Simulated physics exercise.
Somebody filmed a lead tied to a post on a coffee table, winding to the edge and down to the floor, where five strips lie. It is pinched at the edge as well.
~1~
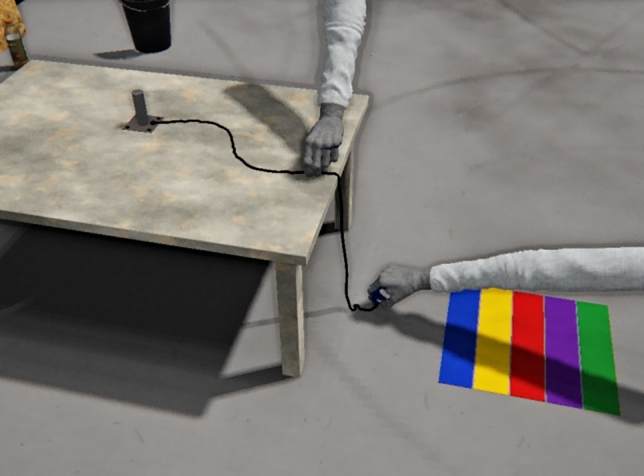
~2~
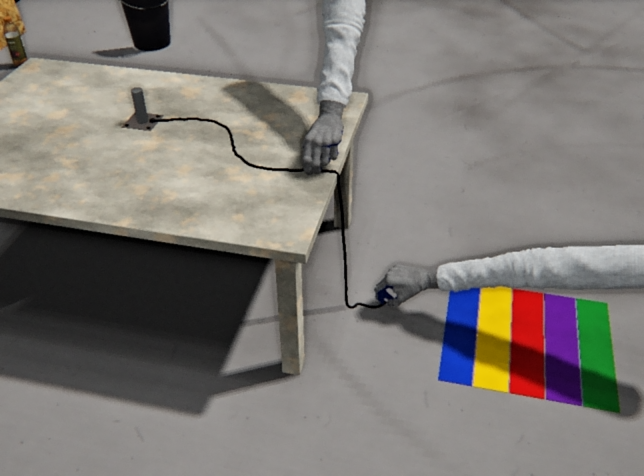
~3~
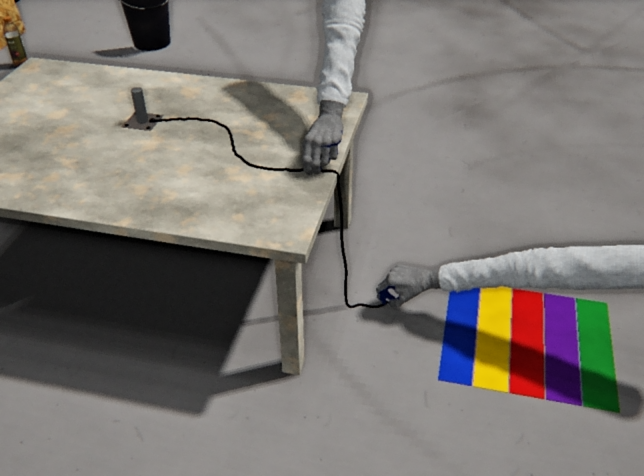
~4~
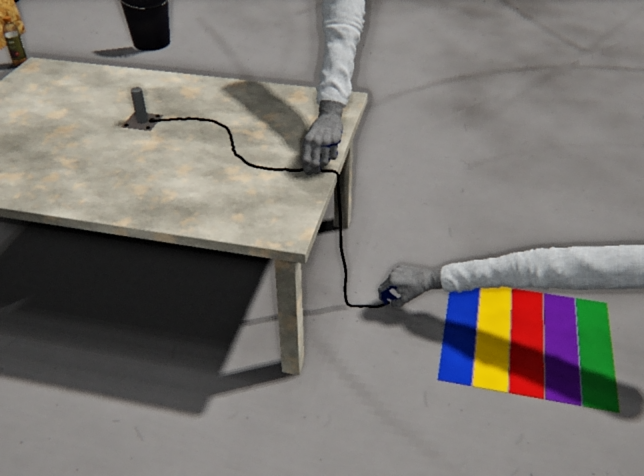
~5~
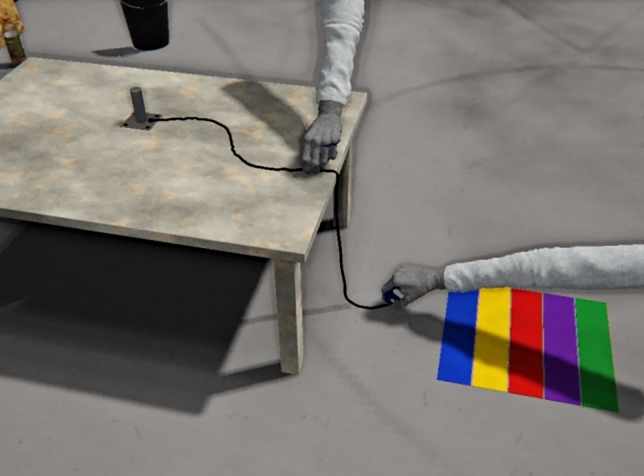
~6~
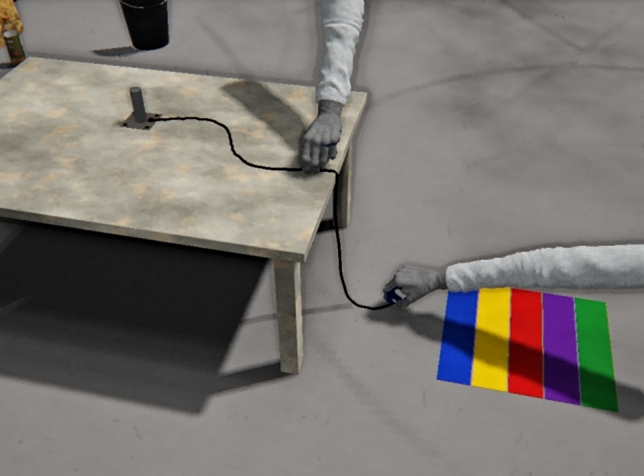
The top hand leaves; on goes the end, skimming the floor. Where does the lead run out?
The end stops over the red strip.
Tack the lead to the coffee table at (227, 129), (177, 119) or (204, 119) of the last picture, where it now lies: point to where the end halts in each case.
The places are (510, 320), (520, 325) and (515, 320).
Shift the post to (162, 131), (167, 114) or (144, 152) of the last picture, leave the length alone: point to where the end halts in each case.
The places are (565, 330), (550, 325) and (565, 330).
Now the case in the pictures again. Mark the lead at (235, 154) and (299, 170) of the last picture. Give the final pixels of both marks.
About (268, 153), and the other about (338, 172).
Early on, end near (467, 314); over blue.
Midway, end near (504, 320); over yellow.
At the end of the slack, end near (526, 324); over red. It gets as far as the red strip.
